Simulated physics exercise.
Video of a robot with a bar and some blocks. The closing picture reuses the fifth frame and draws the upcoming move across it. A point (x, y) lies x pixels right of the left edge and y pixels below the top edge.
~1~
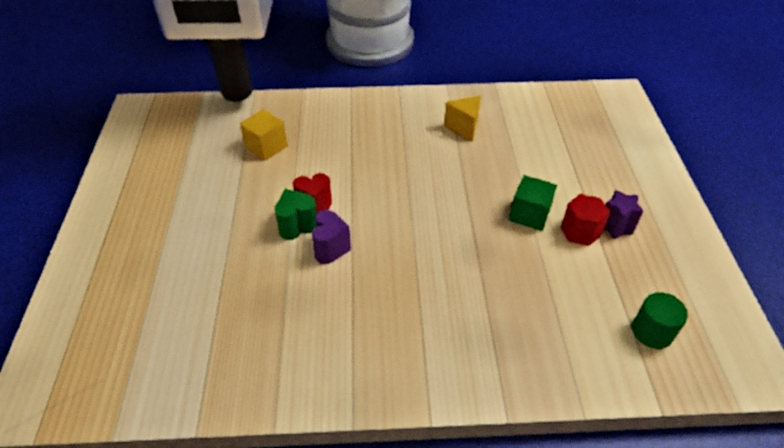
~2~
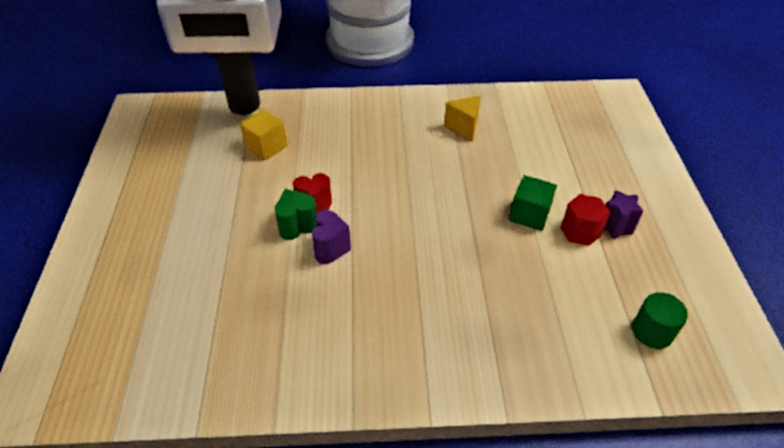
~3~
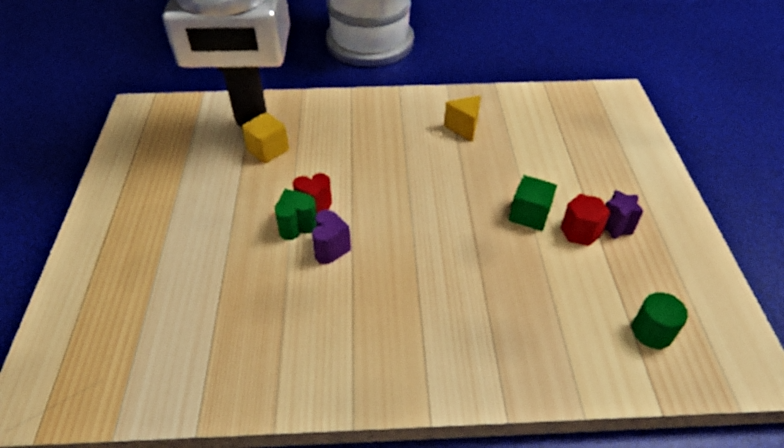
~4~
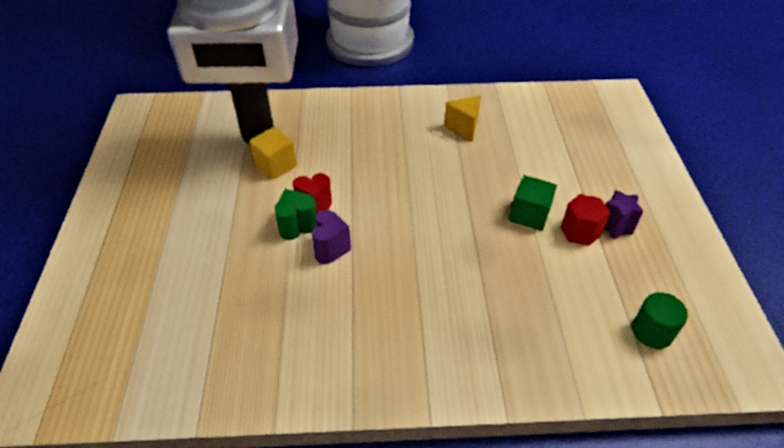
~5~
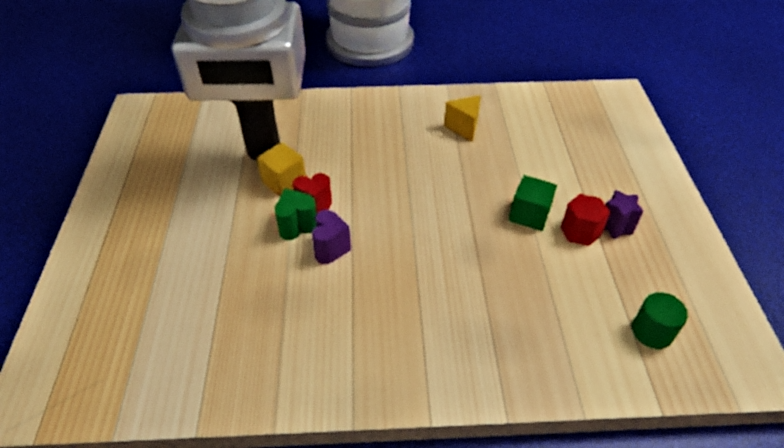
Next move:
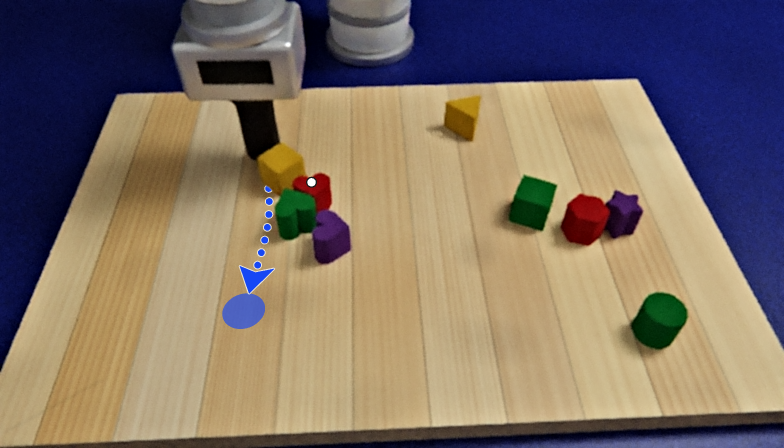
A pale striped wooden board lies on a deep blue surface, seen from a fixed view above its front edge. A yellow cube sits near red, green and purple blocks at left, with a yellow triangle at upper centre and green, red and purple pieces at right. The robot's dark bar moves forward and slightly right from the back edge, pushing the cube toward the heart-shaped blocks, while the others stay still.
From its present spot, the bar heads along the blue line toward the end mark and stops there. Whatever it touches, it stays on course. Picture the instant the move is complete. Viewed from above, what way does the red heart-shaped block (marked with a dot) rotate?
Spins counterclockwise.
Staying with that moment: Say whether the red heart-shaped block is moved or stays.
Put simply, it goes somewhere else.
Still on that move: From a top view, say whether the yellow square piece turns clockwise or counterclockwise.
It spins against the clock.
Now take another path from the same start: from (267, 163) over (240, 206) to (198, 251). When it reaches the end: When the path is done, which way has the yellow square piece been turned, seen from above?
It is turned anticlockwise.
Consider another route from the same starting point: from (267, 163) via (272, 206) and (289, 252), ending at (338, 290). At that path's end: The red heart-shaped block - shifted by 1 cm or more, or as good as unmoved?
That block moves.
The drawn path runs from (267, 163) by way of (267, 228) to (244, 311); the dot is on the red heart-shaped block.
The first path, step by step. One third of the way, bar (267, 195); yellow square piece (297, 191), turned 30° anticlockwise; green heart-shaped block (293, 217); red heart-shaped block (331, 191), turned 60° anticlockwise.
Two thirds of the way, bar (258, 244); yellow square piece (301, 197), turned 45° anticlockwise; green heart-shaped block (298, 233), turned 65° anticlockwise; red heart-shaped block (335, 192), turned 75° anticlockwise.
At the end, bar (240, 300); yellow square piece (301, 197), turned 45° anticlockwise; green heart-shaped block (298, 233), turned 65° anticlockwise; red heart-shaped block (335, 192), turned 75° anticlockwise; purple heart-shaped block not moved.
